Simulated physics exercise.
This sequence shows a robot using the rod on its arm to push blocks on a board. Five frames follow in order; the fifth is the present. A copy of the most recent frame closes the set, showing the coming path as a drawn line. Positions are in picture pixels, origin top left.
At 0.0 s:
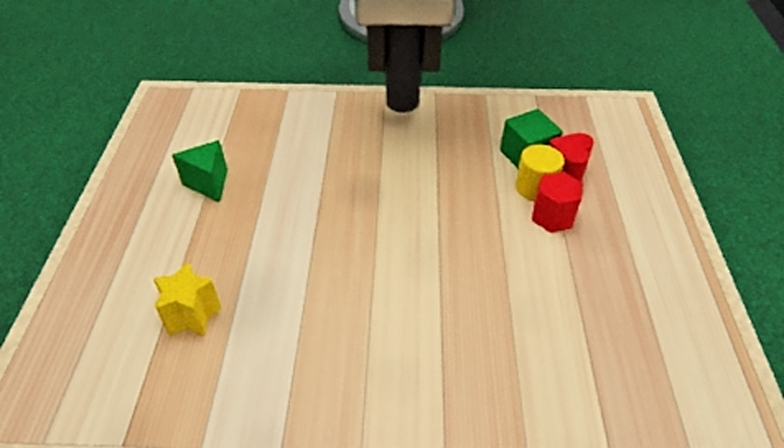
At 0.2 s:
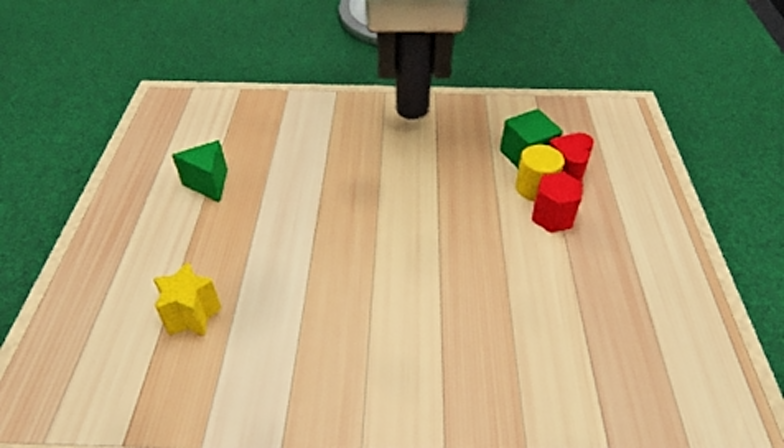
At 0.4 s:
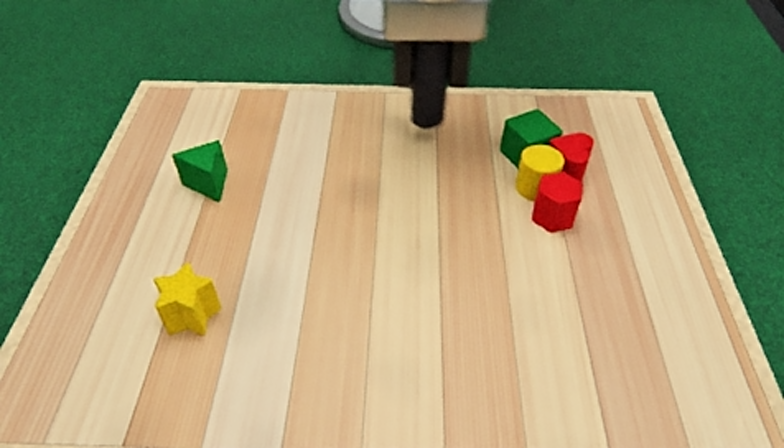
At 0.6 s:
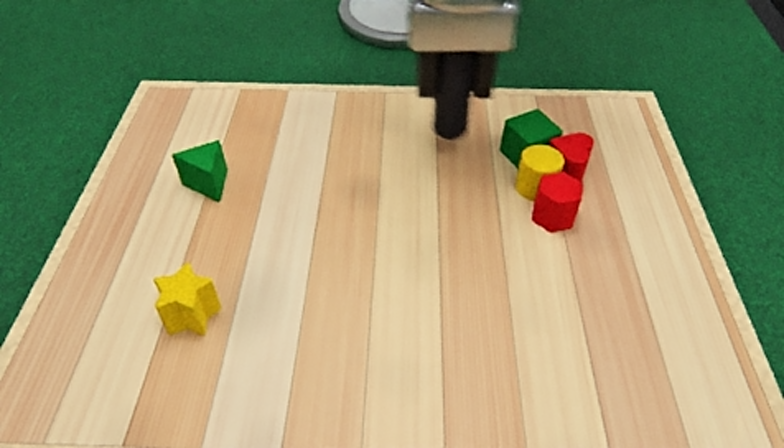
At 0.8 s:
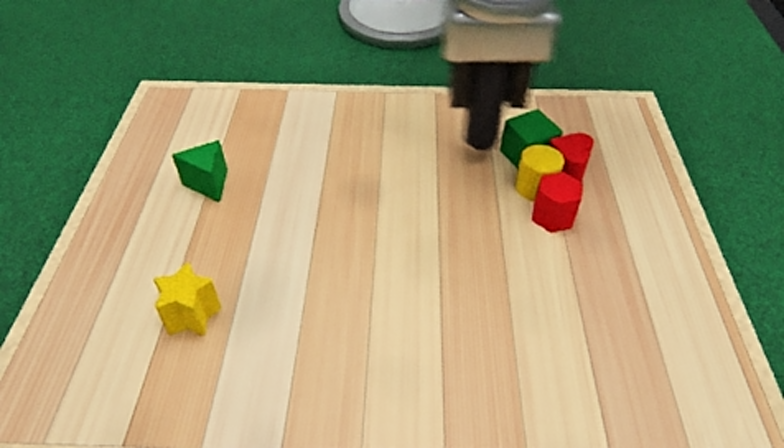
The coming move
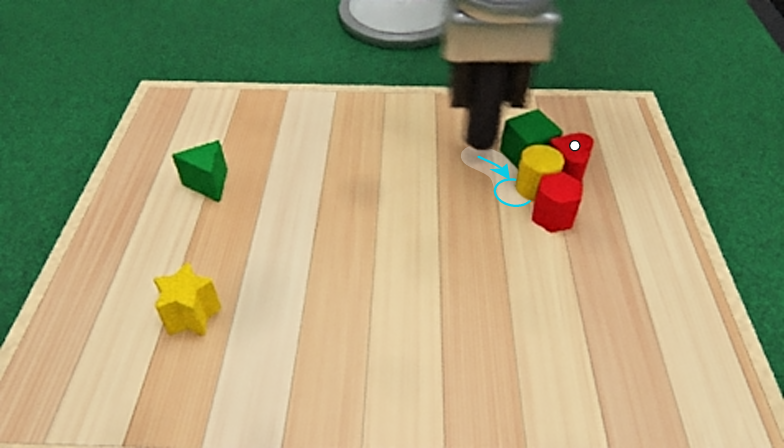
Robot arm with a black rod moving right and slightly forward over a striped wooden board toward clustered blocks, which stay still.
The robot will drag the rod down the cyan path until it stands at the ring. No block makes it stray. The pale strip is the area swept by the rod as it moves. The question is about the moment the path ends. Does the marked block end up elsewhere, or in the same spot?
Answer: Unmoved.
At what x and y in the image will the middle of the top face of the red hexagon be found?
It will end up at (582, 202).
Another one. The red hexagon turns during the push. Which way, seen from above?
Spins clockwise.
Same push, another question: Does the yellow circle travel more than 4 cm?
No, I don't think so.
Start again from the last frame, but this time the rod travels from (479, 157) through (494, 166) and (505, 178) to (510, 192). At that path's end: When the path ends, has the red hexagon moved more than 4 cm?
In short: No.
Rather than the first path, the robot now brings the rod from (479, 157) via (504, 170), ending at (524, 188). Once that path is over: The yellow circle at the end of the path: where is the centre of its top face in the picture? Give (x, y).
Most likely (570, 172).
Path on the board, from (479, 157) by way of (496, 165) and (509, 177) to (514, 192); the dot is on the red heart block.
The first path, step by step. Halfway along, rod (508, 153); green square block (539, 125).
At the end, rod (517, 175); green square block (539, 125); yellow circle (561, 171); red hexagon (582, 202), turned 35° clockwise; red heart block in place.
